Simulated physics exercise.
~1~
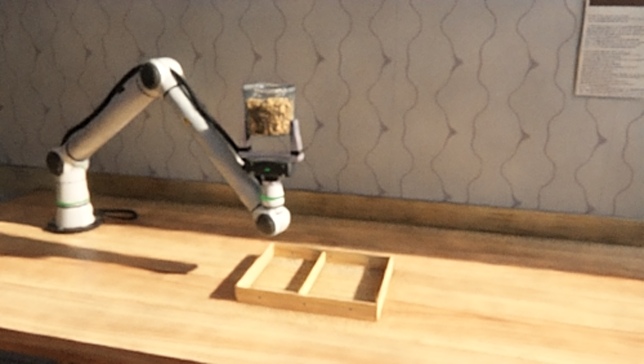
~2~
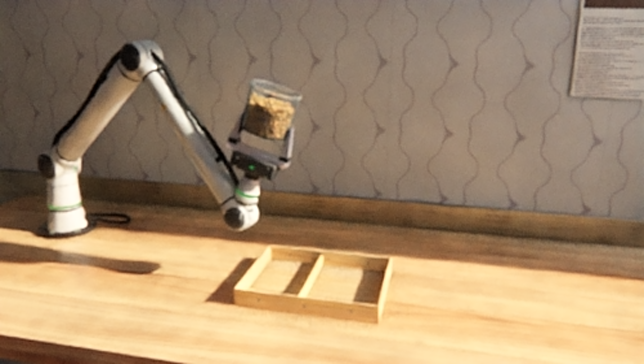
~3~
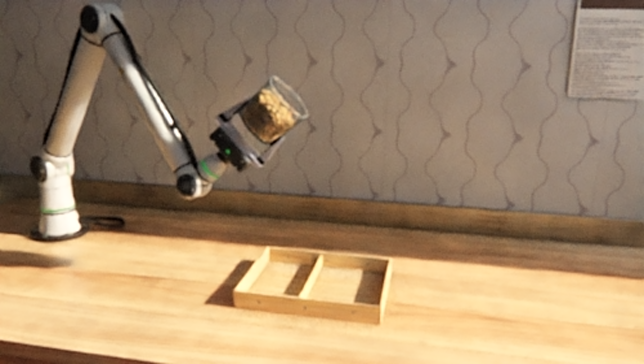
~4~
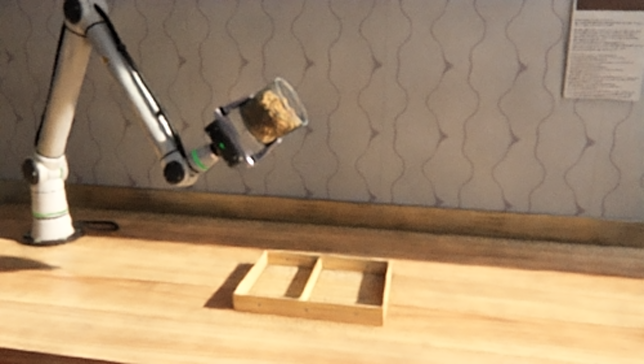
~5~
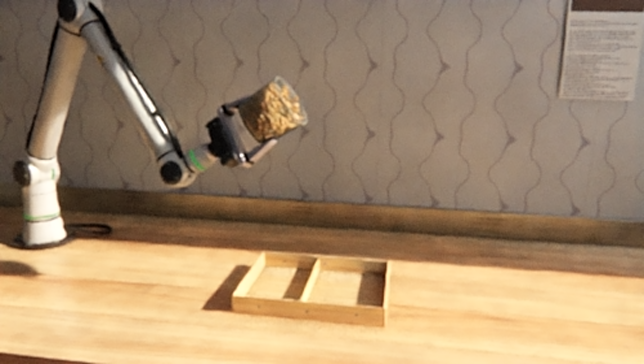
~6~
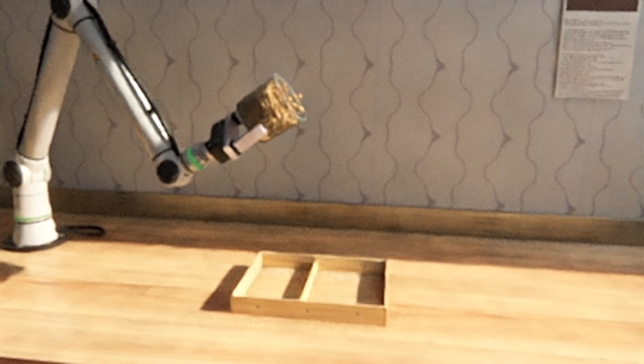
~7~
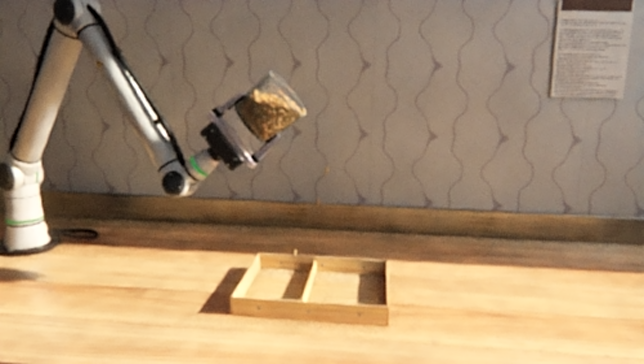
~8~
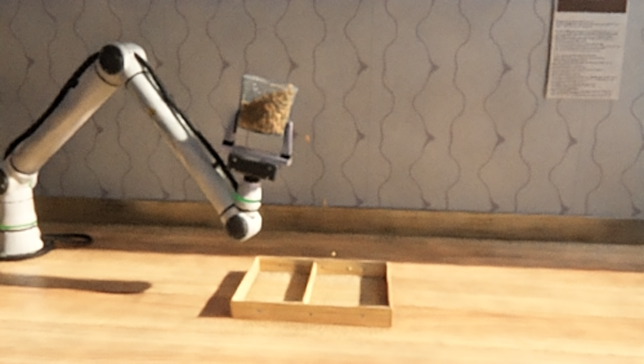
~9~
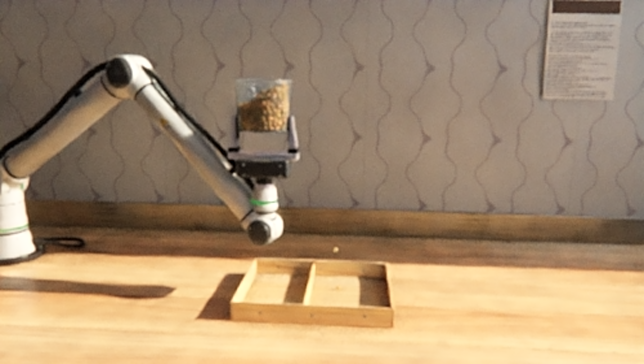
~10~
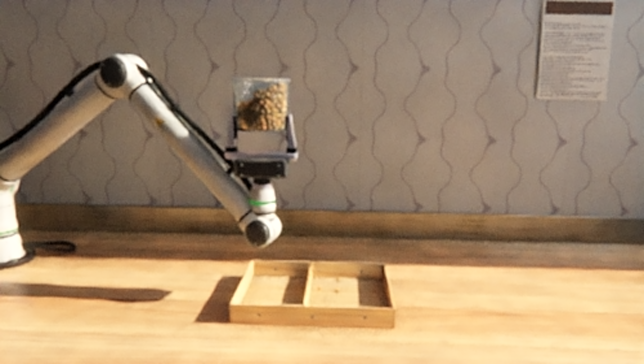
A white robot arm with dark joints holds a clear cup of tan dried chickpeas above a light wooden table, seen from the side against a grey wall with wavy lines and a posted notice. A shallow wooden tray with a cross wall sits below to the right. The arm draws back to the left and up, tipping the cup toward the right. The tilted cup rolls about its own axis, and a few chickpeas drop toward the tray. The arm then swings back and stands the cup upright, still holding nearly all its load, with a few pieces in the tray's far part.
